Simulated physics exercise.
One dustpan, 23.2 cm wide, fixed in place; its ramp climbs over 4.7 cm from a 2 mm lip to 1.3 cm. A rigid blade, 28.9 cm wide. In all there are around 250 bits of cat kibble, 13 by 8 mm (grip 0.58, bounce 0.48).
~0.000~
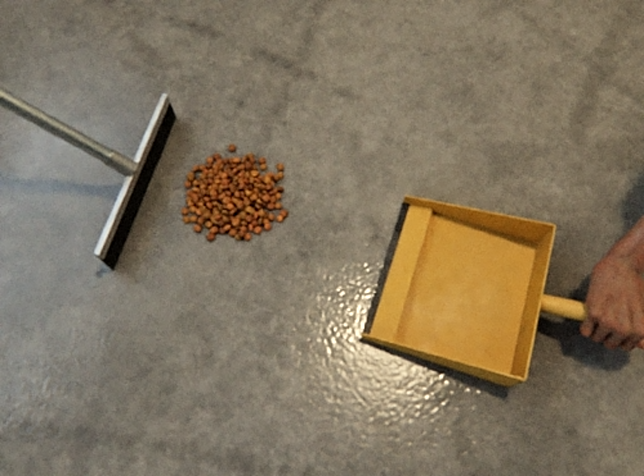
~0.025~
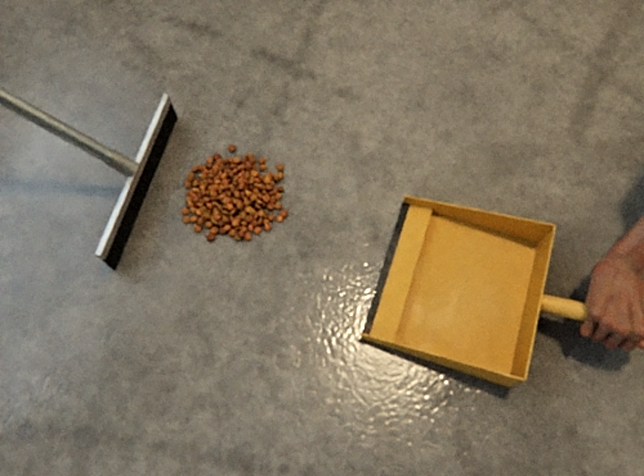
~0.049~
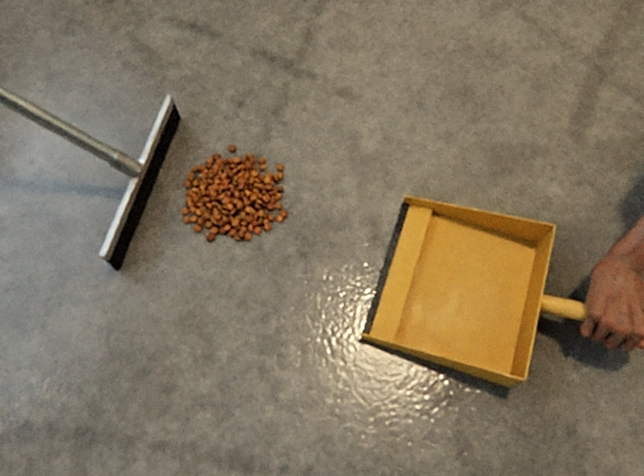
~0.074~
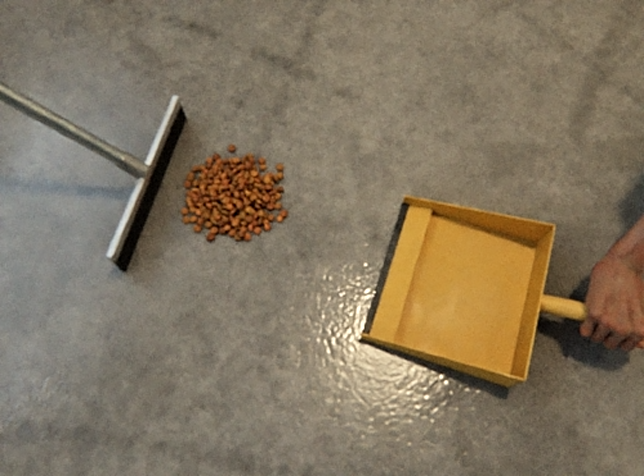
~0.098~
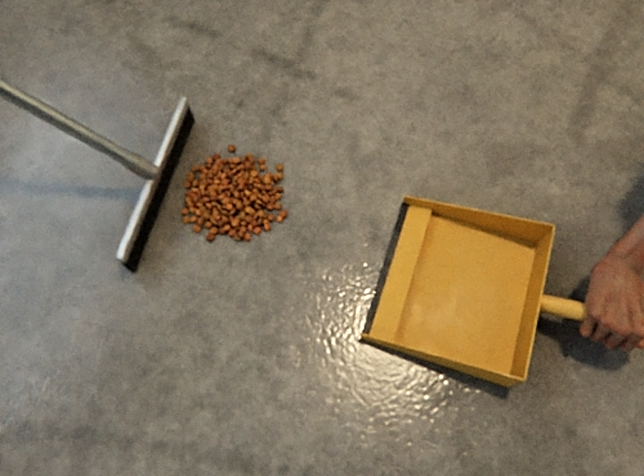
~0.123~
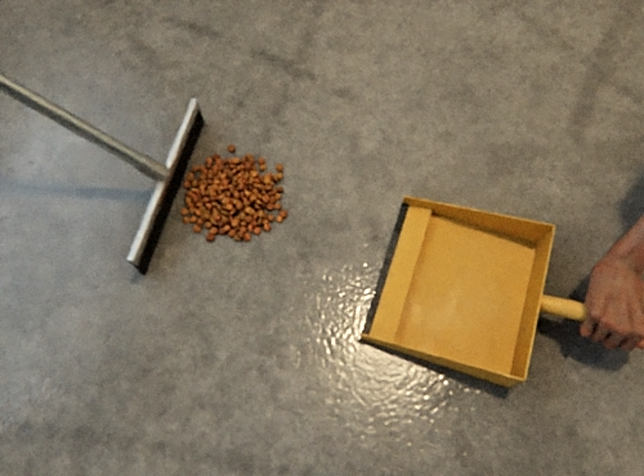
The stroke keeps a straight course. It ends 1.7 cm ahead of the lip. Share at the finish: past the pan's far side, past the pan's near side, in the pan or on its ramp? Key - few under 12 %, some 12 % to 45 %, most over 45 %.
Far side: Some. Near side: Few. Pan: Some.
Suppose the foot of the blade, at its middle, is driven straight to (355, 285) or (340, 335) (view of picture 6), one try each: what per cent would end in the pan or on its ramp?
Some 35 and 20 per cent.
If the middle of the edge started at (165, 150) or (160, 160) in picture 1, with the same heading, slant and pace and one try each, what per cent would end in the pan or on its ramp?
About 35 and 40 per cent.
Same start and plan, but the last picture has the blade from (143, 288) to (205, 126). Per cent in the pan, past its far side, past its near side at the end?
Pan 35 % / far 15 % / near 5 %.
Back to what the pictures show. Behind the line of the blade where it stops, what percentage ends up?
0 %.
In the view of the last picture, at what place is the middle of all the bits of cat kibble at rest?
In the last view, approximately (401, 224).
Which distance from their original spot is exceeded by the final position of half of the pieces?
Somewhere around 28 centimetres.
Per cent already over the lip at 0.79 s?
Some 40 in a hundred by that moment.
Then, at 0.36 s, middle of the blade 19 cm from the lip; 0 % over the lip, far side 15 %, near side 0 %.
Then, at 0.51 s, middle of the blade 9 cm from the lip; 0 % over the lip, far side 20 %, near side 0 %.
After 0.79 s, middle of the blade 3 cm from the lip; 40 % over the lip, far side 30 %, near side 0 %.
In the end, at 1.3 s, far side 30 %, near side 0 %, pan 40 %, in front of the lip or behind the blade 30 %.
